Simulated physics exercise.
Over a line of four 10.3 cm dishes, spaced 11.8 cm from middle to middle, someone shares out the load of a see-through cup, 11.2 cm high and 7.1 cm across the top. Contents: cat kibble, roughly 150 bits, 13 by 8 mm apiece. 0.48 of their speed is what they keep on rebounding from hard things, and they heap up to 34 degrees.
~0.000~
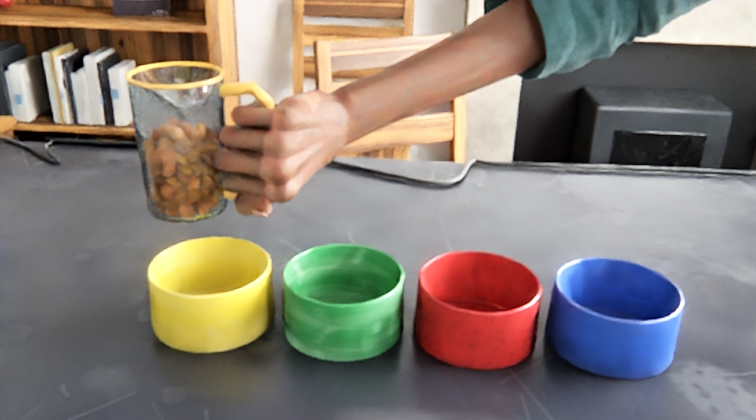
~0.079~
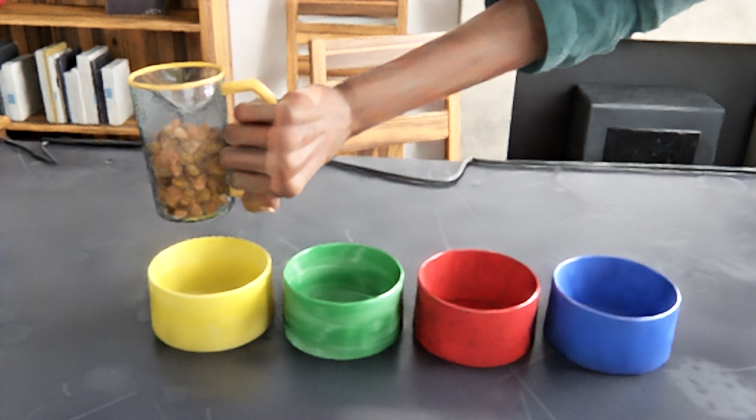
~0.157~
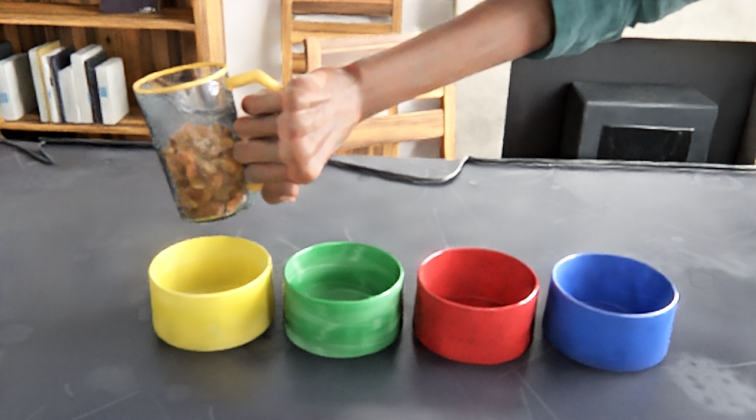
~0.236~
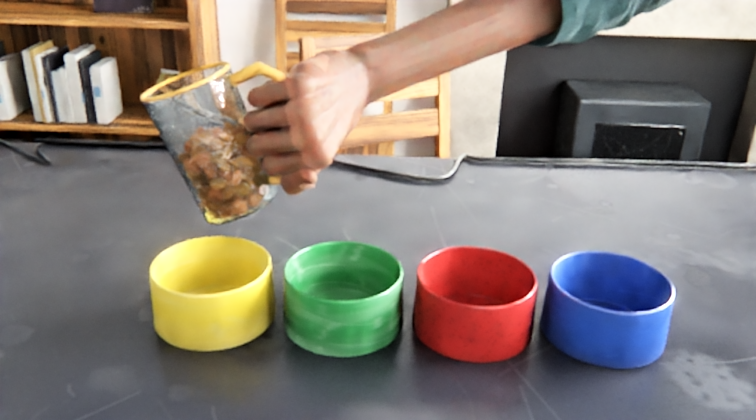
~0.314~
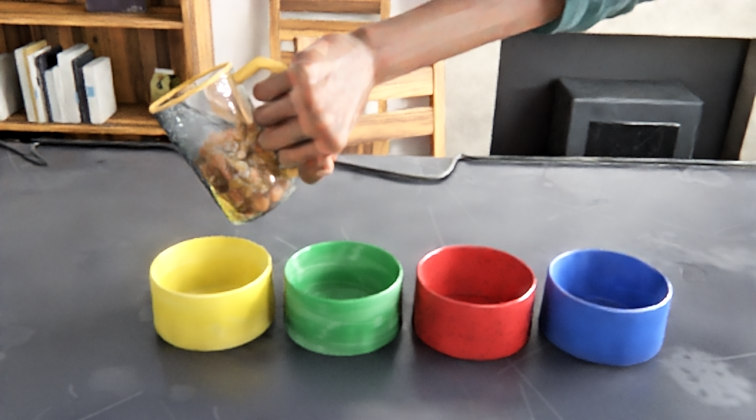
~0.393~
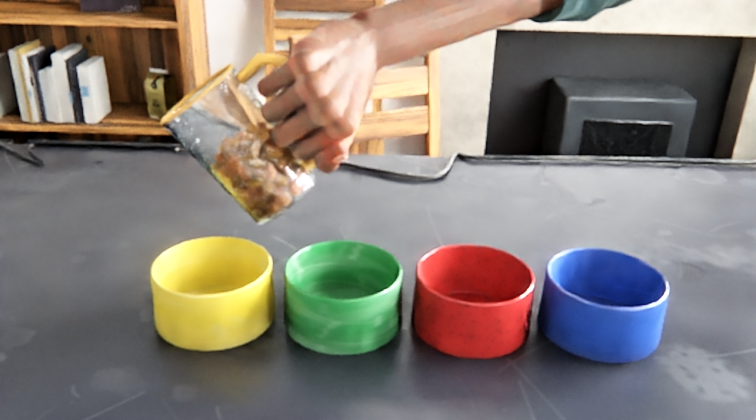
A hand tilts a clear cup of brown pieces leftward while moving it slightly right.
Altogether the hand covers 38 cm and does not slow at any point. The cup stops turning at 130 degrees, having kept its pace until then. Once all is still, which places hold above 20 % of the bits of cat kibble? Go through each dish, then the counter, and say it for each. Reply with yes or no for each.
Red: No, blue: No, green: Yes, yellow: No, counter: No.
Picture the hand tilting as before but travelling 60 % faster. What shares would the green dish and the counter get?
In that case: Green 0, and counter 0.
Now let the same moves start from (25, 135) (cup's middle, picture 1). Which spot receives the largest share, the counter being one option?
Top spot: Yellow.
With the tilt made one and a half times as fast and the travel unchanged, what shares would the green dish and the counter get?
Result: Green dish 30, counter 40.
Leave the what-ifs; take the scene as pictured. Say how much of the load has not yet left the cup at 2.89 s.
Some 0 per cent of the load.
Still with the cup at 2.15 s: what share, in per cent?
I'd put it at roughly 0 per cent.
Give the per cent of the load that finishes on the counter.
Around 0 percent, I'd guess.
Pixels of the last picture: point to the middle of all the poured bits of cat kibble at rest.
At about (340, 302).
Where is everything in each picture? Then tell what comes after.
Cup at (182, 143), tilt 0 degrees, lip at (131, 73), moved 0.0 cm; middle of the pieces at (180, 168); yellow dish at (210, 265); green dish at (344, 273); red dish at (480, 280); blue dish at (618, 288), in the first frame.
Cup at (187, 143), tilt 3 degrees, lip at (132, 76), moved 0.4 cm; middle of the pieces at (186, 169), in the second frame.
Cup at (200, 144), tilt 11 degrees, lip at (138, 84), moved 1.4 cm; middle of the pieces at (203, 169), in the third frame.
Cup at (214, 145), tilt 20 degrees, lip at (145, 95), moved 2.6 cm; middle of the pieces at (221, 170), in the fourth frame.
Cup at (228, 146), tilt 28 degrees, lip at (154, 106), moved 3.7 cm; middle of the pieces at (238, 171), in the fifth frame.
Cup at (243, 147), tilt 37 degrees, lip at (165, 119), moved 4.8 cm; middle of the pieces at (256, 170); yellow dish at (212, 265); green dish at (344, 269); red dish at (475, 273); blue dish at (607, 277). Its pace works out near 110 degrees a second; the hand travels 14 cm a second, in the sixth frame.
Then, at 1.45 s, tilt 130 degrees; cup holds 5 %, green 90 %.
Then, at 2.15 s, tilt 130 degrees; cup holds 0 %, green 100 %.
After 2.89 s, tilt 130 degrees; cup holds 0 %, green 100 %.
In the end, at 3.2 s, red 0 %, blue 0 %, green 100 %, yellow 0 %, counter 0 %.
